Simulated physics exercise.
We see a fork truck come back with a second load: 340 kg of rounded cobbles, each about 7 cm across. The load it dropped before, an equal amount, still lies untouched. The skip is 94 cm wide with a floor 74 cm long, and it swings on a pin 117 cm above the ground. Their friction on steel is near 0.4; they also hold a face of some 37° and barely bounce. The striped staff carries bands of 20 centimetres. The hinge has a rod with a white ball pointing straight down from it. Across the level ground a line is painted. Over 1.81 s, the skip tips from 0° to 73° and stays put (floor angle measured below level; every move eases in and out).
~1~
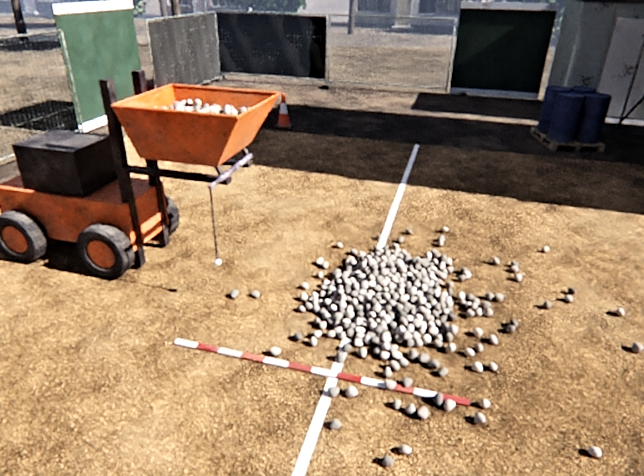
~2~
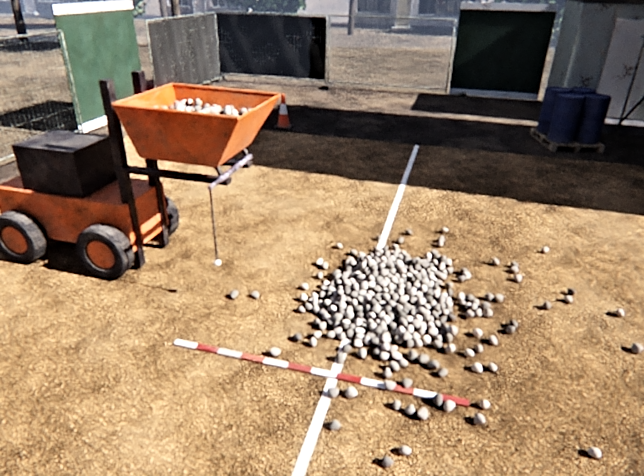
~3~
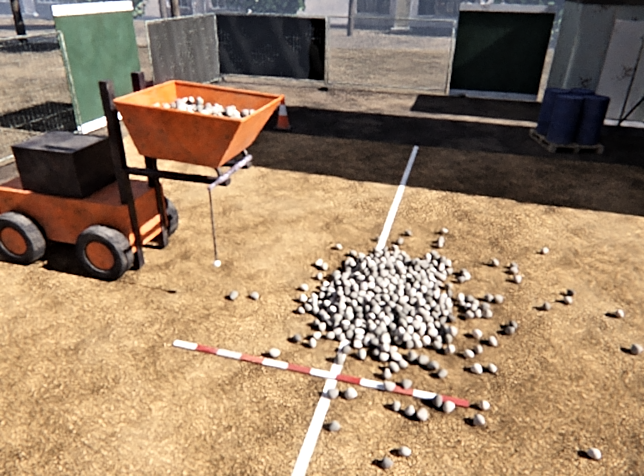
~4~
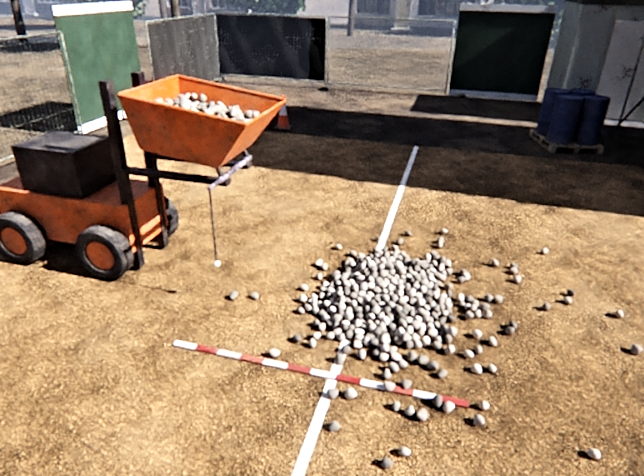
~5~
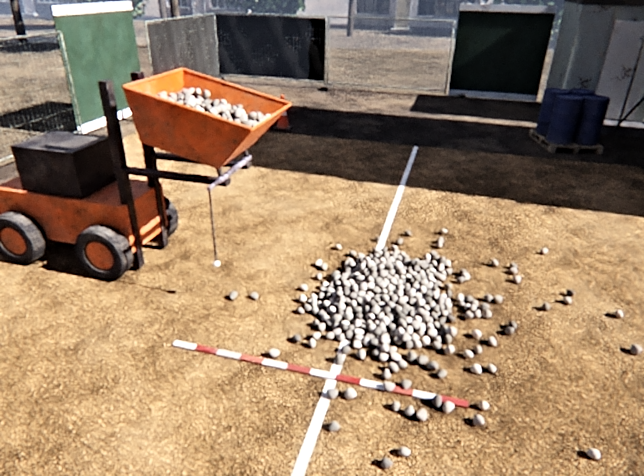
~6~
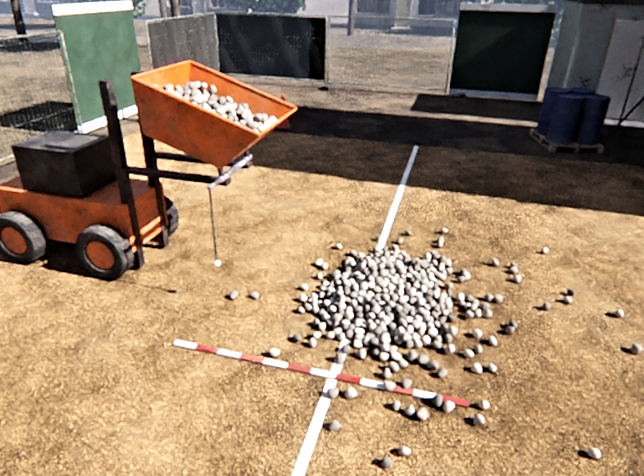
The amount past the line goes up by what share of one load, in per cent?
It goes up by about 18 per cent of one load.
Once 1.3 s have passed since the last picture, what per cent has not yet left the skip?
That works out to about 70 %.
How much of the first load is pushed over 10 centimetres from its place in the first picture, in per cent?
5 per cent.
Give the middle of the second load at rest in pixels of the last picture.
The middle lies near (335, 279) in the last picture.
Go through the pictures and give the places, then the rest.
The first frame shows lip at (238, 117), floor tilted 0°, highest stones at (211, 110). The earlier load is highest near (379, 274), 20 cm above ground level, 25 % short of the line, 75 % past the line.
The second frame shows lip at (239, 118), floor tilted 1°, highest stones at (212, 111).
The third frame shows lip at (241, 121), floor tilted 4°, highest stones at (190, 107).
The fourth frame shows lip at (246, 125), floor tilted 8°, highest stones at (180, 102).
The fifth frame shows lip at (252, 129), floor tilted 13°, highest stones at (183, 95).
The sixth frame shows lip at (259, 135), floor tilted 19°, highest stones at (188, 89).
Then, 0.8 s after the last picture the floor is at 62°; in per cent of one load, 100 in the skip, 25 short of the line, 75 past the line; the foremost stones are at (588, 325).
Then, 1.3 s after the last picture the floor is at 73°; in per cent of one load, 72 in the skip, 52 short of the line, 76 past the line; the foremost stones are at (588, 325).
Then, 1.7 s after the last picture the floor is at 73°; in per cent of one load, 48 in the skip, 68 short of the line, 85 past the line; the foremost stones are at (588, 325).
Then, 4.1 s after the last picture the floor is at 73°; in per cent of one load, 0 in the skip, 107 short of the line, 93 past the line; the foremost stones are at (588, 325). Net gain past the line, 18.
